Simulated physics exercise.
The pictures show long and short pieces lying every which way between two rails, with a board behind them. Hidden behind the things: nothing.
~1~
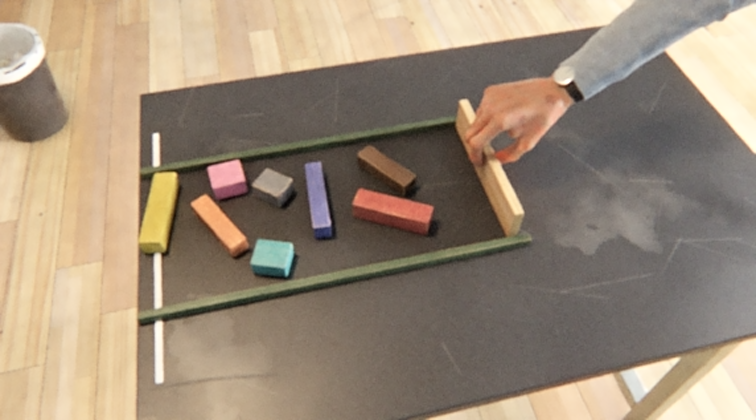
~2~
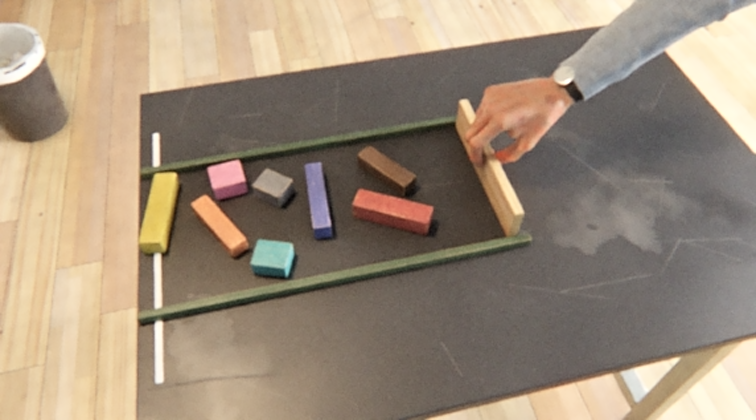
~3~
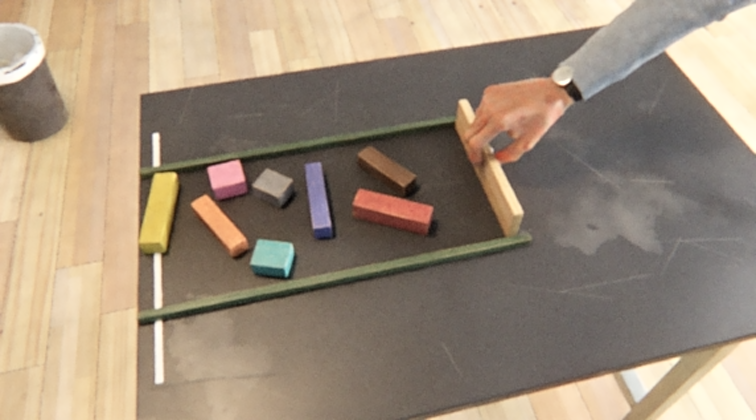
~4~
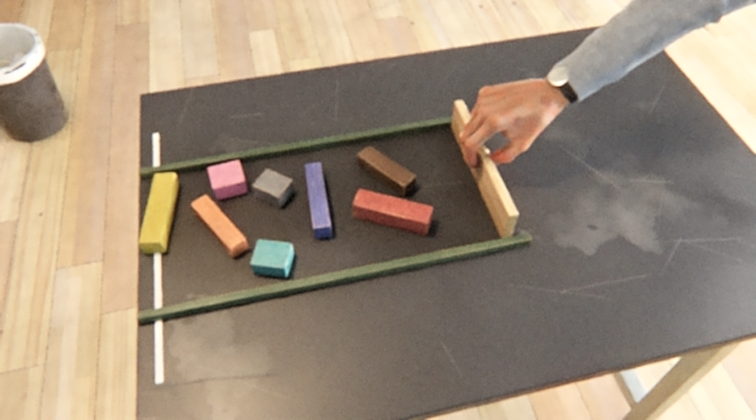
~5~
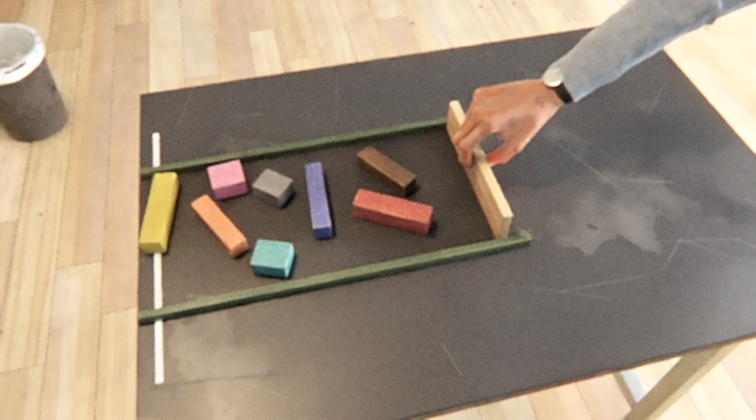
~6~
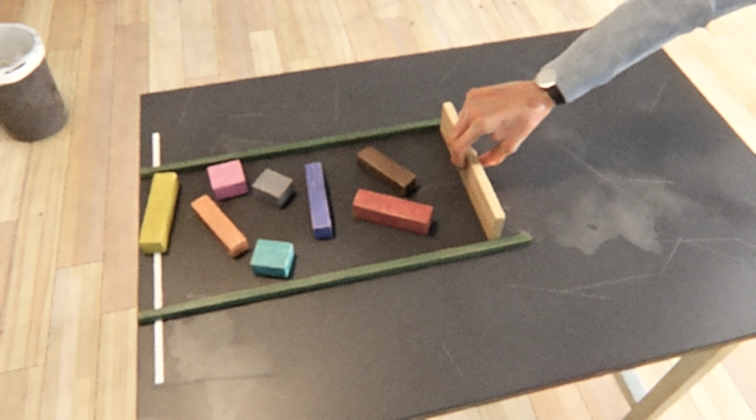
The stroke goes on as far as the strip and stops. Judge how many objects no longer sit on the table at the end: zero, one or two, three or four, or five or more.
Watch it: Lots of them - five or more - go plunging down.
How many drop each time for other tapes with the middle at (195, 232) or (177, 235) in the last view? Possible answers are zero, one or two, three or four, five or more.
For each place: Three or four; five or more.
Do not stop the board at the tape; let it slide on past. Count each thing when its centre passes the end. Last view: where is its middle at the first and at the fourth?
In pixels, around (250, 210) followed by around (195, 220).
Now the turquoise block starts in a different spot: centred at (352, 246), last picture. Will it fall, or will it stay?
In that case it keeps its place.
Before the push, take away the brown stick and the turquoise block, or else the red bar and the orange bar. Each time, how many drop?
First 5, then 4.
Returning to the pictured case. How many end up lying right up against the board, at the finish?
1.
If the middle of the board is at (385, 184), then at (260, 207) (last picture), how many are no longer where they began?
At first I count 3, and then 8.
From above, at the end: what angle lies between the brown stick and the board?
Out of line by around 0°.
Early on, none off yet; yellow bar at rest near (160, 212); orange bar at rest near (219, 226); pink block at rest near (228, 180).
Finally, the number that fall off is five or more; lost, red bar, blue bar, grey block, turquoise block, pink block, orange bar and yellow bar.
